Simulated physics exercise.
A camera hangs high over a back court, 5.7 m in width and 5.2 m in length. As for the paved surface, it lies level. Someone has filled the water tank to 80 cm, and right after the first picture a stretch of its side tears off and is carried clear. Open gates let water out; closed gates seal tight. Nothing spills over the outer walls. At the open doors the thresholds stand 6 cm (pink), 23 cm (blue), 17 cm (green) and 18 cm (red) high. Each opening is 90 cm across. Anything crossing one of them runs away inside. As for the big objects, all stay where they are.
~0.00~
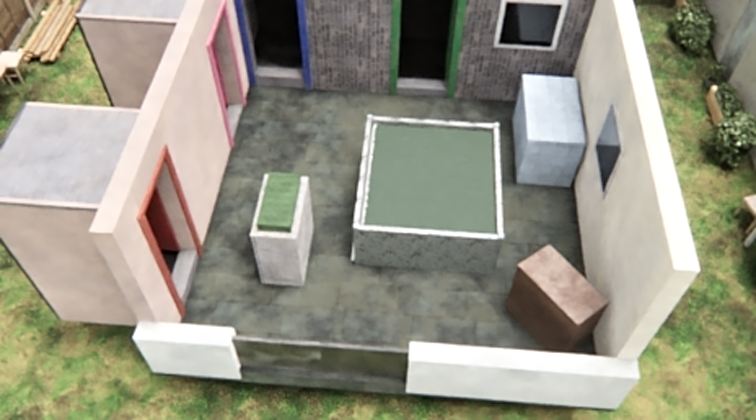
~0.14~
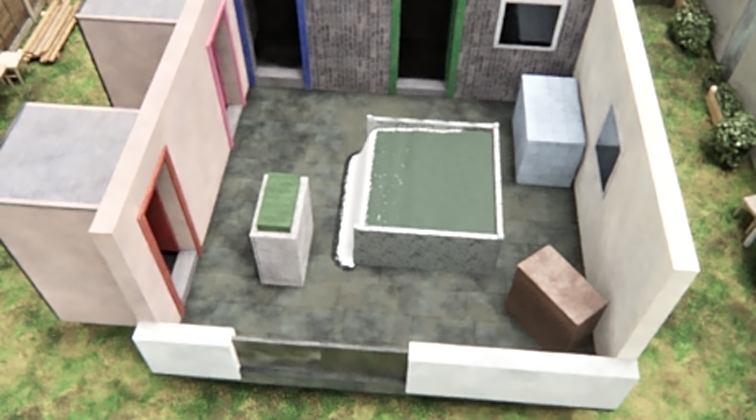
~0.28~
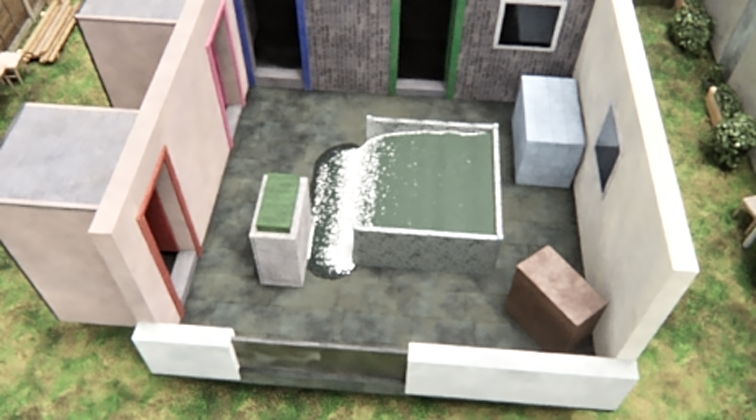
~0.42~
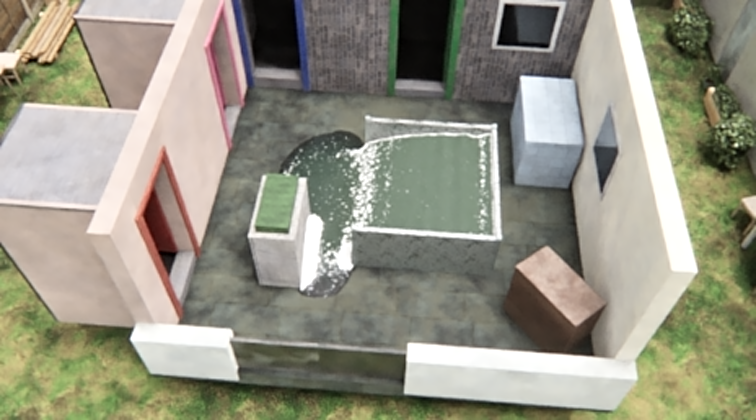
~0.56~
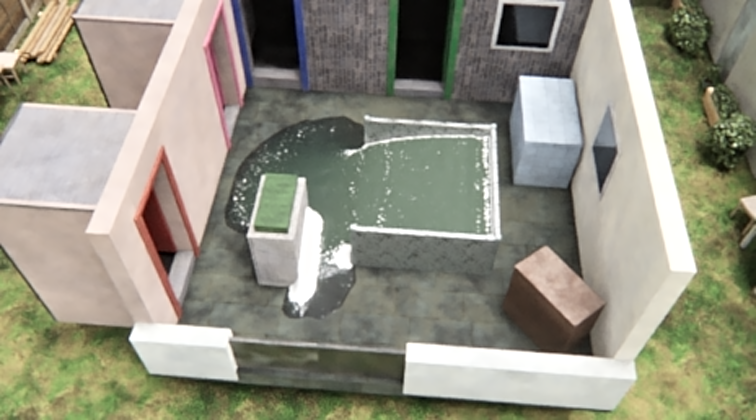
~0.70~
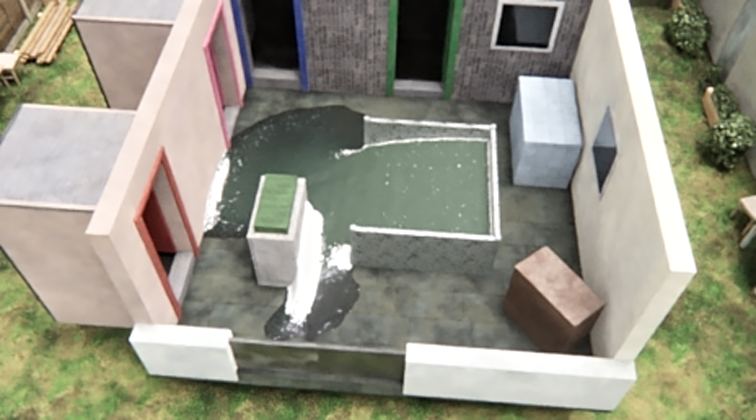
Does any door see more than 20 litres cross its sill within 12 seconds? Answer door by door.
Taking each door, the pink door does; the blue door does; the green door does not; the red door does not.
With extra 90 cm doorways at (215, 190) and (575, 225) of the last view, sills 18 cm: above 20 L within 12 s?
Check, in order - fail / pass.
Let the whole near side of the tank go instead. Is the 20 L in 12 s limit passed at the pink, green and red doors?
Then: Pink beyond it, green short of it, red beyond it.
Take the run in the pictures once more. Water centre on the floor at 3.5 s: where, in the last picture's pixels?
Near (330, 216).
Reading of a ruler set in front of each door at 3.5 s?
Readings (cm): Pink = 21; blue = 29; green = 5; red = 15.
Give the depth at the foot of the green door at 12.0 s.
The depth there is around 11.0 cm.
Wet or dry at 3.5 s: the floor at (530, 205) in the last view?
Looks like it's not yet wet.
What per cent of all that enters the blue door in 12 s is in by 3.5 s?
About 95%.
After 1.4 s water covers 45 % of the floor and is deepest (52 cm) near (221, 177); pink door 25 cm at the sill, 37 L in, blue door 9 cm at the sill, 0 L in, green door not reached, red door 8 cm at the sill, 0 L in.
After 2.2 s water covers 55 % of the floor and is deepest (51 cm) near (245, 94); pink door 23 cm at the sill, 136 L in, blue door 37 cm at the sill, 31 L in, green door not reached, red door 12 cm at the sill, 0 L in.
After 3.5 s water covers 80 % of the floor and is deepest (29 cm) near (267, 88); pink door 21 cm at the sill, 250 L in, blue door 29 cm at the sill, 120 L in, green door 5 cm at the sill, 0 L in, red door 15 cm at the sill, 1 L in.
After 7.0 s water covers 100 % of the floor and is deepest (22 cm) near (561, 135); pink door 10 cm at the sill, 380 L in, blue door 9 cm at the sill, 128 L in, green door 5 cm at the sill, 0 L in, red door 10 cm at the sill, 6 L in.
After 12.0 s water covers 100 % of the floor and is deepest (14 cm) near (247, 87); pink door 13 cm at the sill, 408 L in, blue door 11 cm at the sill, 129 L in, green door 11 cm at the sill, 0 L in, red door 9 cm at the sill, 6 L in.
